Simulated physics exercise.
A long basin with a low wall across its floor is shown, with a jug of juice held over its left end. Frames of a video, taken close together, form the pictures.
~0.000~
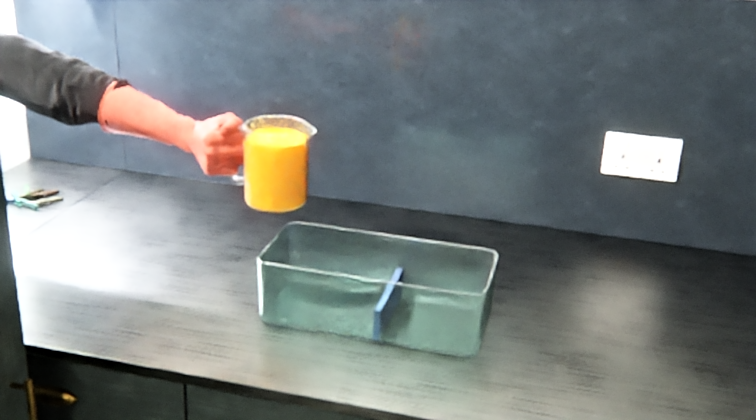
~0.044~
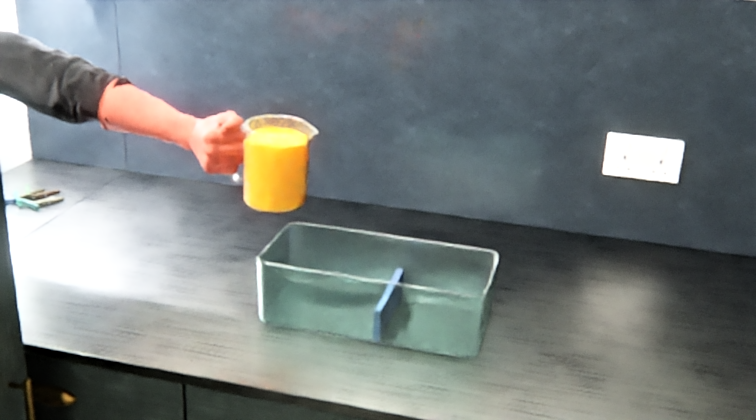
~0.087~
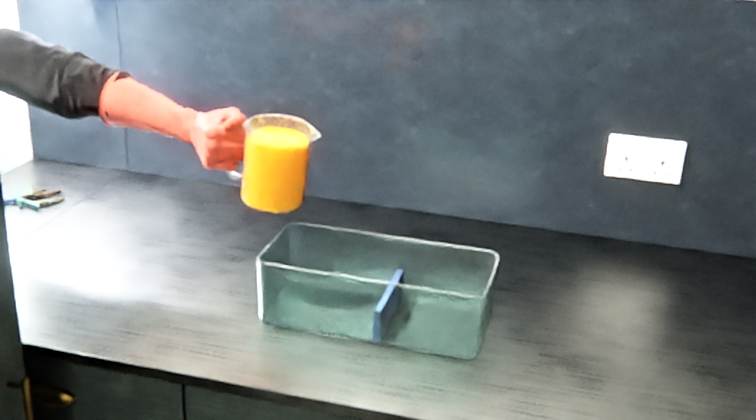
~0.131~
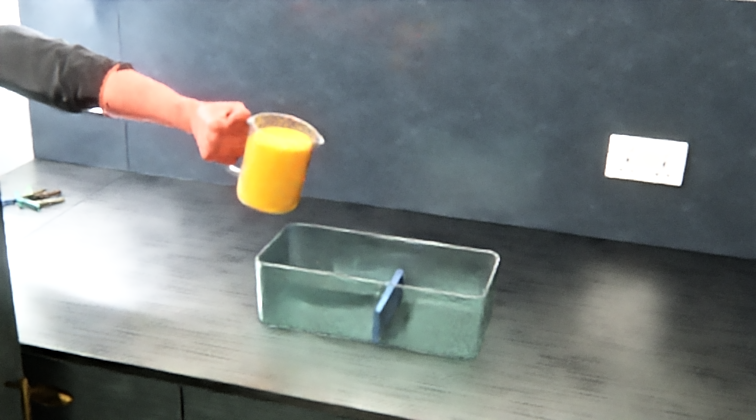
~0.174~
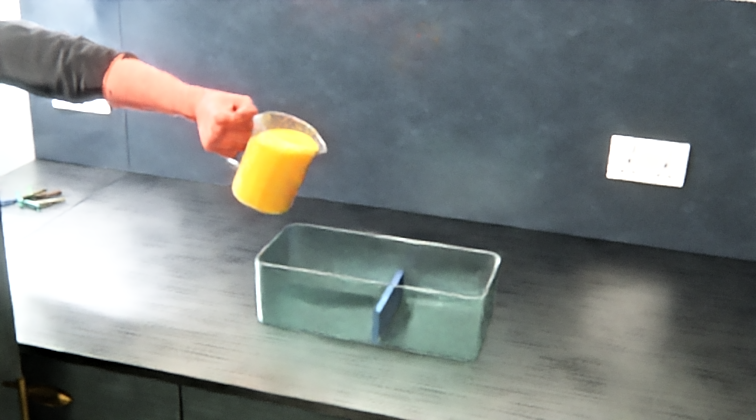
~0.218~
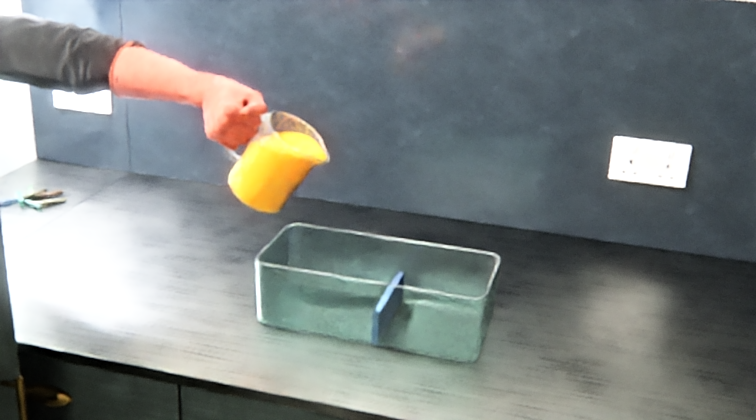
A hand held a clear jug of orange juice above the left end of a long glass basin with a low blue wall across its floor, then tilted the jug steadily further to the right.
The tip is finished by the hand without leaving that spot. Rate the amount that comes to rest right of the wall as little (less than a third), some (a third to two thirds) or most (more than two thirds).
Little.
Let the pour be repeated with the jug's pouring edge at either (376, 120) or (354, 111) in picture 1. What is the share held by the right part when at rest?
First try: About 90 %; second try: About 80 %.
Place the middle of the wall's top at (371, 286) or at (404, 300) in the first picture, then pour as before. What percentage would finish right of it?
It works out to around 10 per cent for the first and around 10 per cent for the second.
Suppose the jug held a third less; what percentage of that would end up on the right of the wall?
That share would be some 5 parts in a hundred.
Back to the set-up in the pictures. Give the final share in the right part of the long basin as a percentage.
About 5 per cent.
By 0.47 s the tilt is 95° and 63 per cent is still to pour, 13 is left of the wall and 0 right of it.
By 0.66 s the tilt is 101° and 24 per cent is still to pour, 55 is left of the wall and 0 right of it.
By 0.85 s the tilt is 101° and 7 per cent is still to pour, 79 is left of the wall and 3 right of it.
By 1.06 s the tilt is 101° and 2 per cent is still to pour, 89 is left of the wall and 3 right of it.
At rest 92 per cent lies left of the wall, 4 right of it and 5 outside.
